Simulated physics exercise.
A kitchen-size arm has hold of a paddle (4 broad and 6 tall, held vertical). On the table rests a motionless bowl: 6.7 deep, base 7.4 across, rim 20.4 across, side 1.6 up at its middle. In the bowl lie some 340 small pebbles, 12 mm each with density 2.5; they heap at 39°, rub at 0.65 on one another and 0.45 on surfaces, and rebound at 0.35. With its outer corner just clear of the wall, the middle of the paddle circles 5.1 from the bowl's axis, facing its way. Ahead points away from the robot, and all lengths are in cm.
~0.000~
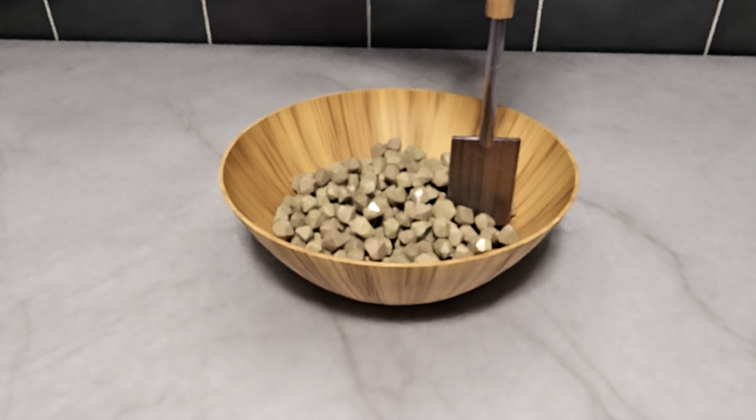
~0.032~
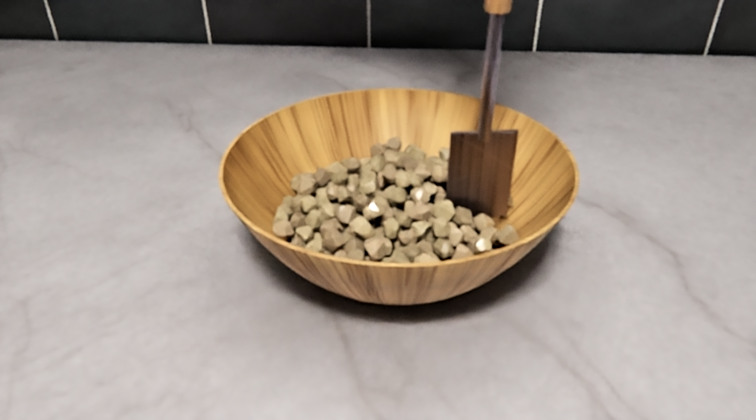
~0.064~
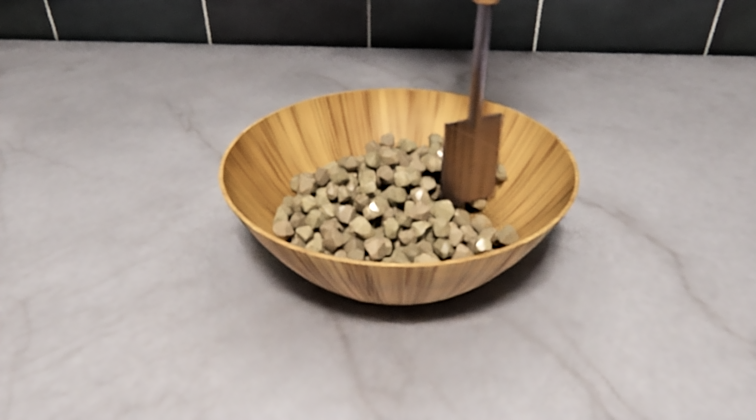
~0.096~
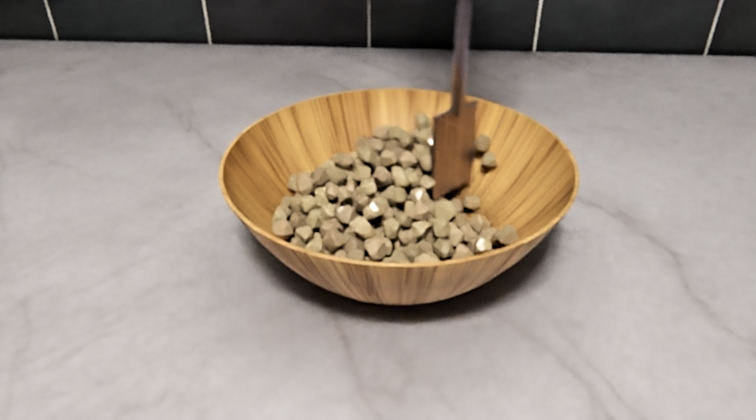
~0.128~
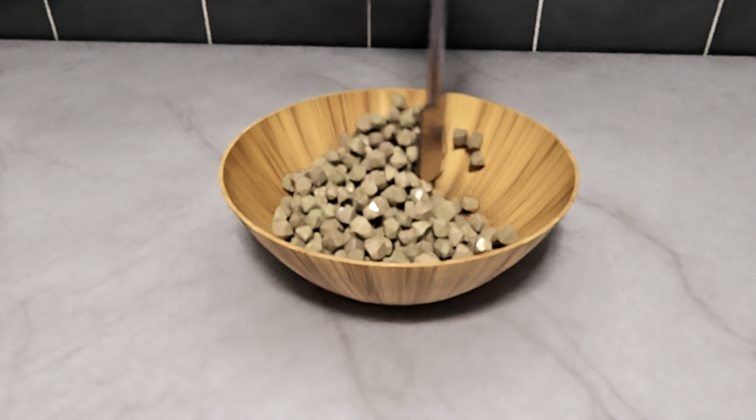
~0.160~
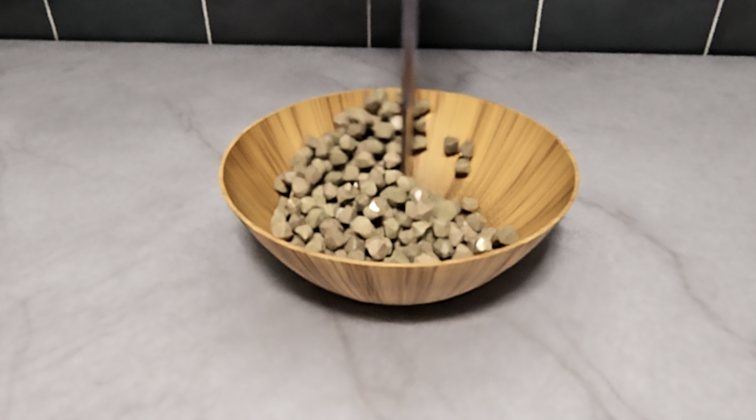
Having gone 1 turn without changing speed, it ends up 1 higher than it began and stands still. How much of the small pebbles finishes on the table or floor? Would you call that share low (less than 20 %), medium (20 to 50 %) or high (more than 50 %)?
I would call it low.
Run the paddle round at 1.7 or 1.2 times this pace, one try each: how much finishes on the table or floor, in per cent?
First try close to 35, second close to 15, in per cent.
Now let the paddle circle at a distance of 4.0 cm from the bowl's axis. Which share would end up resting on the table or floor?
Near 5 %.
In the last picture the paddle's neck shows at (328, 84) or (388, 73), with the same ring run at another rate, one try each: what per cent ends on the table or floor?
Close to 35 and 15 in a hundred.
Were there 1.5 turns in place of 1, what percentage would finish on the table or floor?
I'd expect some 15 per cent.
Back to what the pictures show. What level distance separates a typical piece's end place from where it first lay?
Something like 7 centimetres, give or take.
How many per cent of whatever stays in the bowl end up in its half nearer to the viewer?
Around 35 percent of it.
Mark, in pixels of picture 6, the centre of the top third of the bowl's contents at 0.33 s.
About pixel (305, 208).
After 0.33 s, 191° round, highest piece 9 above the table; 337 in the bowl, 3 in flight or on the tool.
After 0.50 s, 295° round, highest piece 10 above the table; 313 in the bowl, 10 on the table or floor, 17 in flight or on the tool.
After 0.79 s, 0° round, highest piece 7 above the table; 302 in the bowl, 38 on the table or floor.
After 1.49 s, 0° round, highest piece 7 above the table; 302 in the bowl, 38 on the table or floor.
In the end, 302 in the bowl, 38 on the table or floor. That is 11 % on the table or floor.
